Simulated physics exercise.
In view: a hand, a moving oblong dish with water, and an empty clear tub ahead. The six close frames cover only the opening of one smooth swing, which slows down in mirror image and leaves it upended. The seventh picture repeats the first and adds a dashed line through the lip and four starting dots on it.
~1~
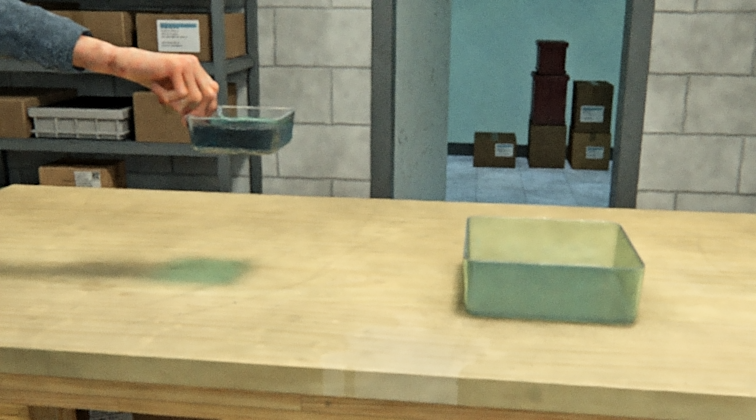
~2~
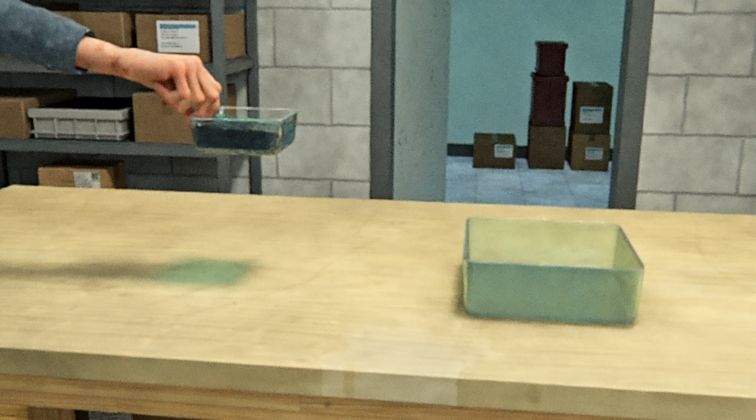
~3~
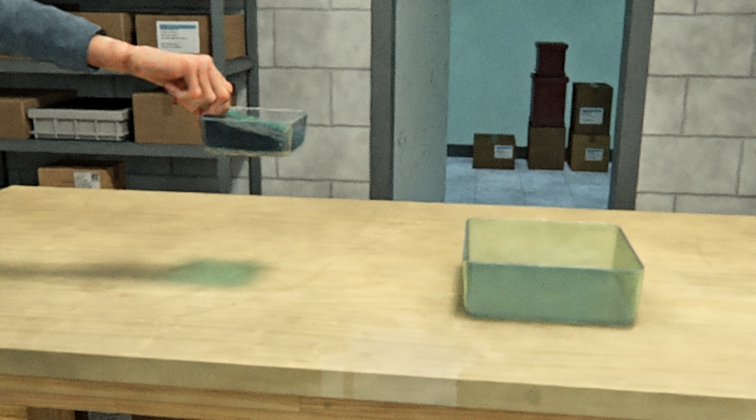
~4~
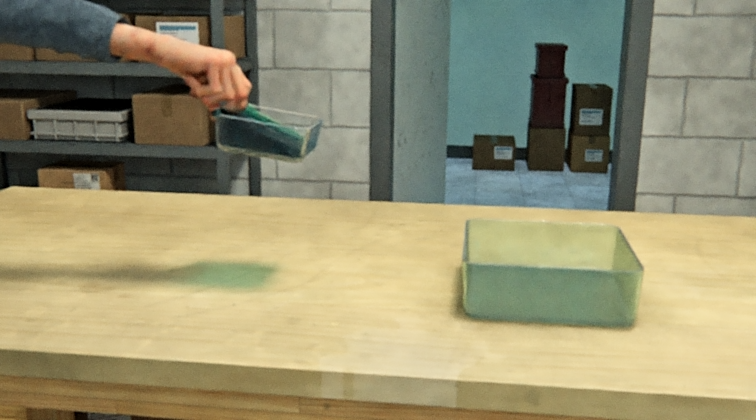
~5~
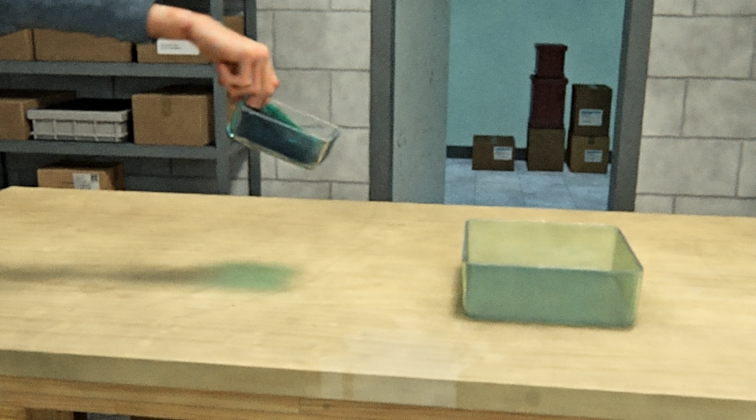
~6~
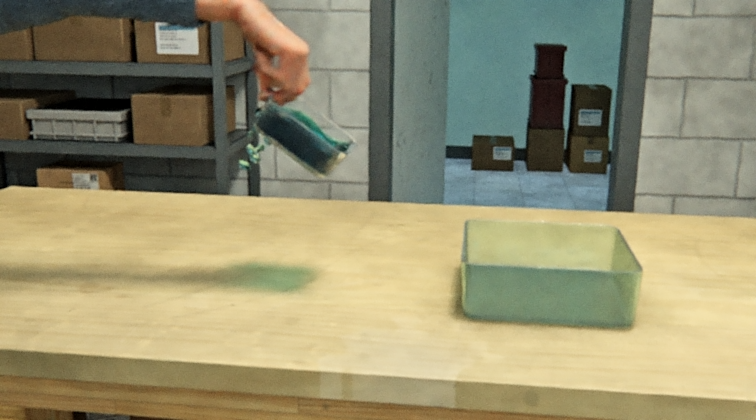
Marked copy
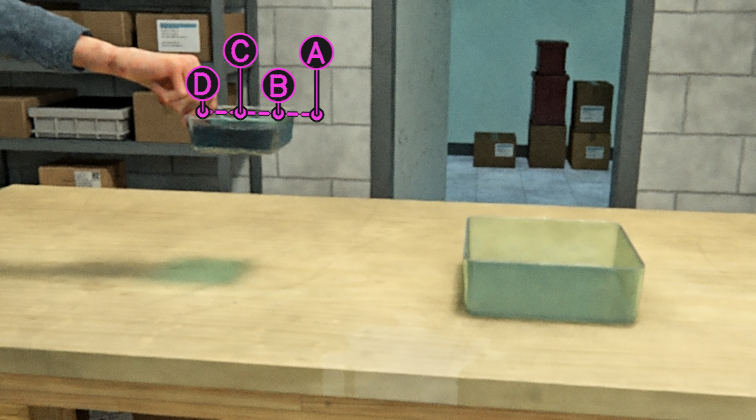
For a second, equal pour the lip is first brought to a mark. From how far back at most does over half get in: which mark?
The answer is place A.
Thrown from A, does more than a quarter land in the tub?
Yes.
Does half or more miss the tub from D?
Yes, that goes wrong.
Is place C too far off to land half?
Yes, it does.
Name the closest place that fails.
B.
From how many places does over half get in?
One of the four.
In magenta, A at (316, 114); B at (278, 113); C at (240, 112); D at (202, 111).
If A is chosen, about 68 % lands in the tub, 19 % falls short and 13 % goes beside or beyond.
If B is chosen, about 26 % lands in the tub, 69 % falls short and 6 % goes beside or beyond.
If C is chosen, about 0 % lands in the tub, 97 % falls short and 3 % goes beside or beyond.
If D is chosen, about 0 % lands in the tub, 100 % falls short.
